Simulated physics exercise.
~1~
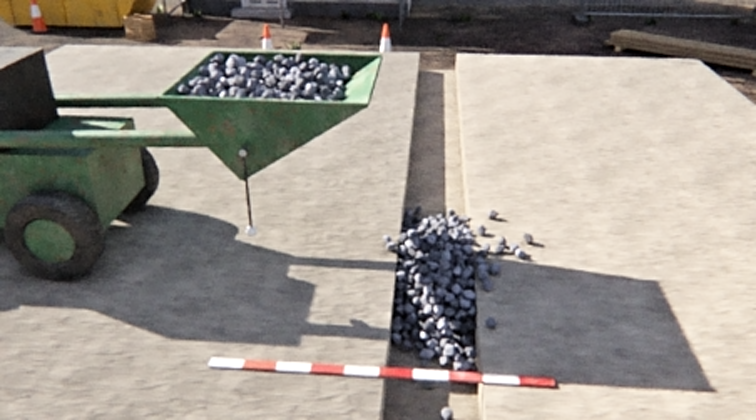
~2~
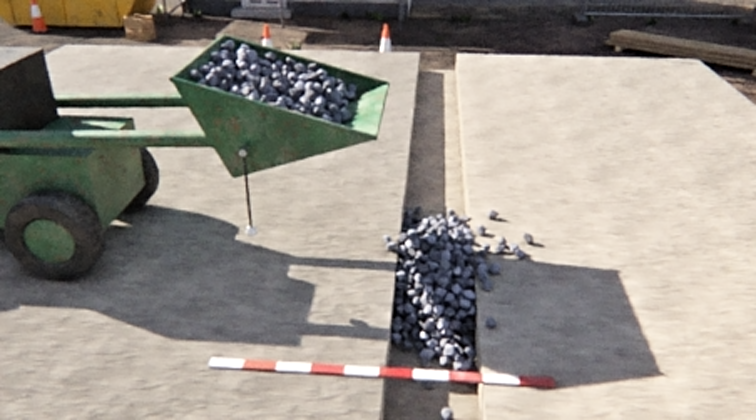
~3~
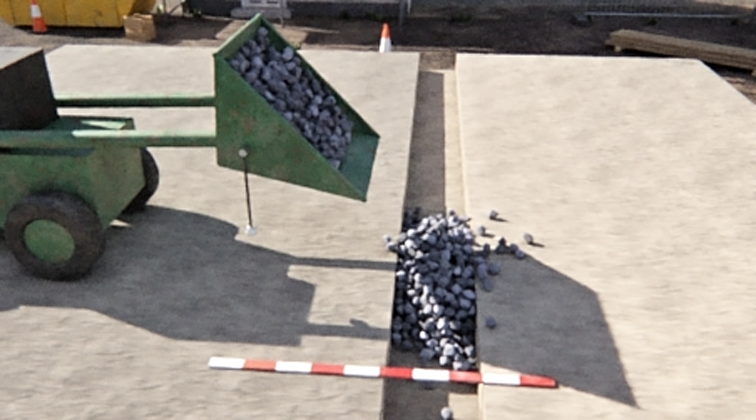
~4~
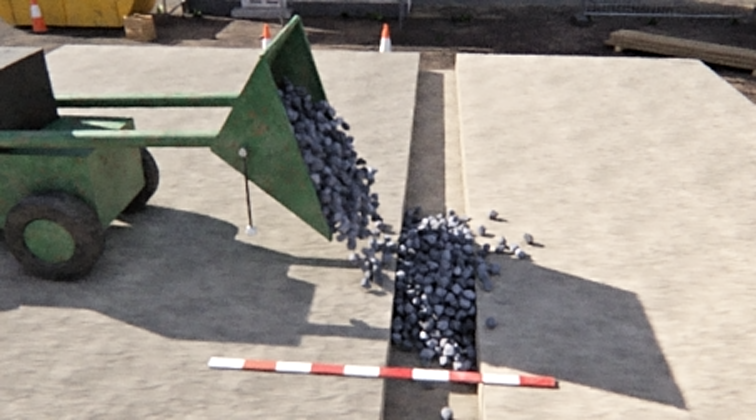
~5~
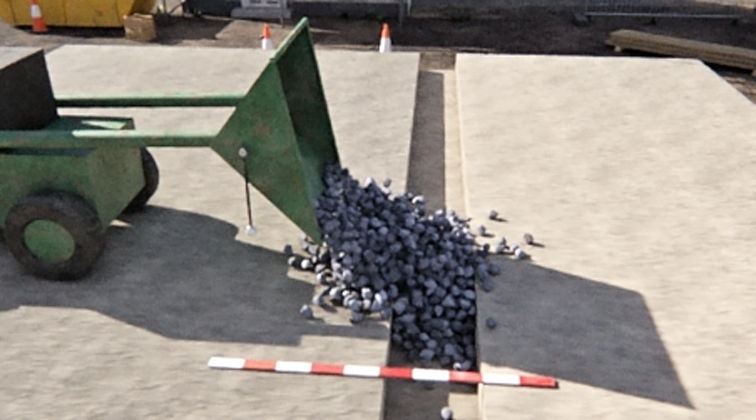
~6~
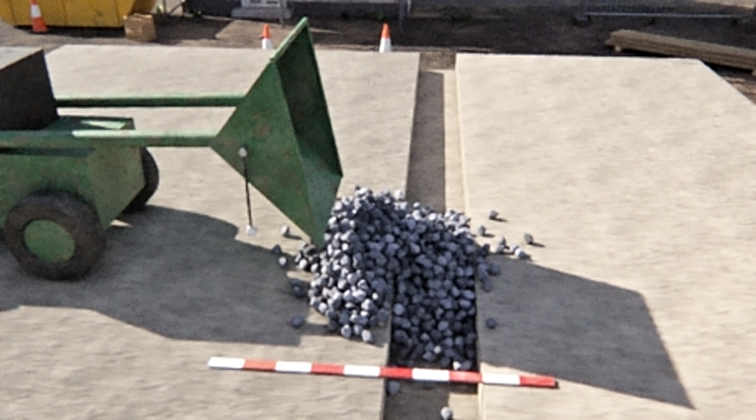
On a paved yard, a green loader tips dark stones, which pile up beside and into a trench.
